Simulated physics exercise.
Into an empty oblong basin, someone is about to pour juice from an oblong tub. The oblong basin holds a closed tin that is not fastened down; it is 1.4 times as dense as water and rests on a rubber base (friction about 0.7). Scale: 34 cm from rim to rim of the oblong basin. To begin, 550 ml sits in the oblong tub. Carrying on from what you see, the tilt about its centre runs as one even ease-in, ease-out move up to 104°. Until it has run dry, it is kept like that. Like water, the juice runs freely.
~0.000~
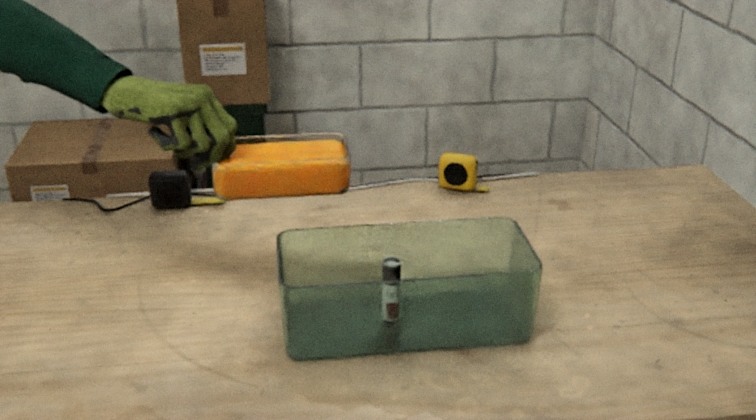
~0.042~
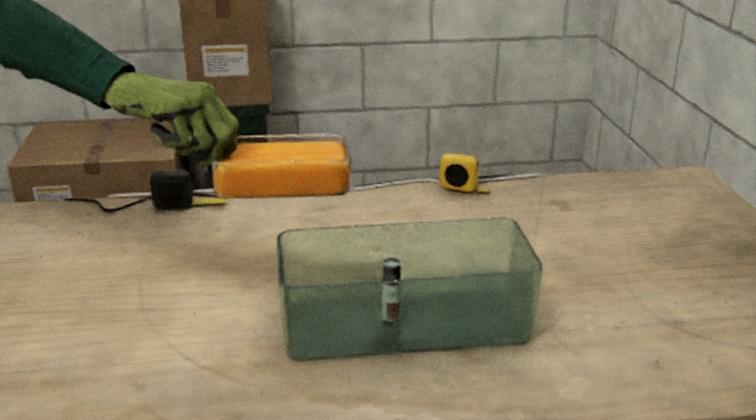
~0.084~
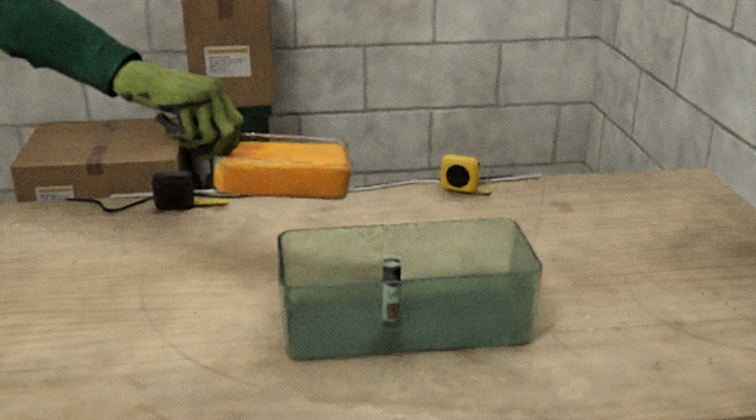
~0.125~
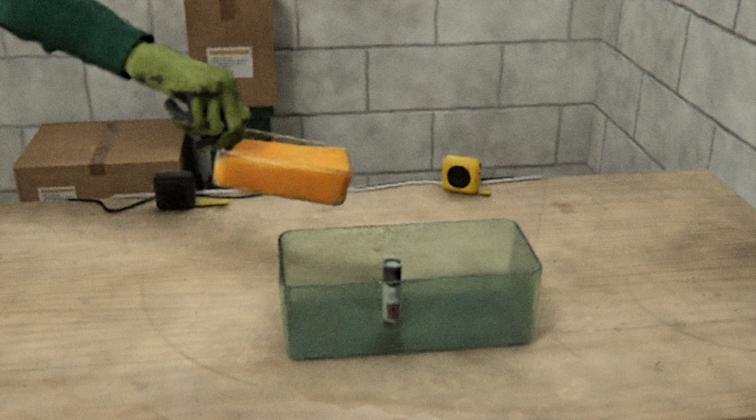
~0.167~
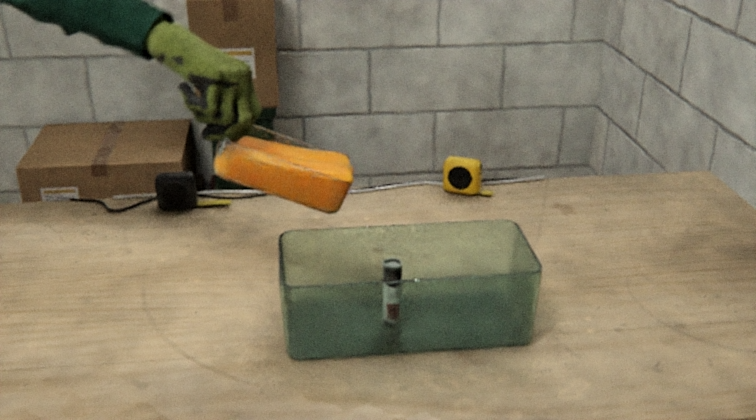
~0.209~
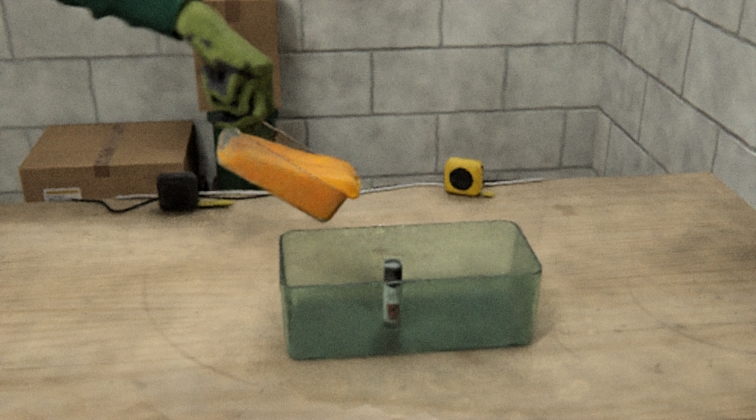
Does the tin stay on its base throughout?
No, it goes down.
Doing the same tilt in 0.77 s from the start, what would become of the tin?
Holds steady.
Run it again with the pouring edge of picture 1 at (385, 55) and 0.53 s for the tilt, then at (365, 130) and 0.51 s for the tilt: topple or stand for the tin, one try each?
Run one: It does not tip. Run two: It does not tip.
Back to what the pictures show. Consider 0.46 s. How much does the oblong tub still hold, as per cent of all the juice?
I'd put it near 8 percent.
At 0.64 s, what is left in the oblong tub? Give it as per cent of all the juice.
2 %.
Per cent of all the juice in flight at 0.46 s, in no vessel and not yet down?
Roughly 24 percent.
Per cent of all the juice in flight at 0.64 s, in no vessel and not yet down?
Airborne fraction: Approx. 4 %.
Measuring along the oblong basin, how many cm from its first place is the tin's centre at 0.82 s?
Close to 6 cm.
Then, 0.46 s in, the tilt is 99° and 8 per cent is still to pour; the tin stands where it began.
Then, 0.64 s in, the tilt is 104° and 2 per cent is still to pour; the tin leans 16°.
Then, 0.82 s in, the tilt is 104° and 0 per cent is still to pour; the tin lies on its side.
Then, 1.03 s in, the tilt is 104° and 0 per cent is still to pour; the tin lies on its side.
Finally, the tin lies on its side.
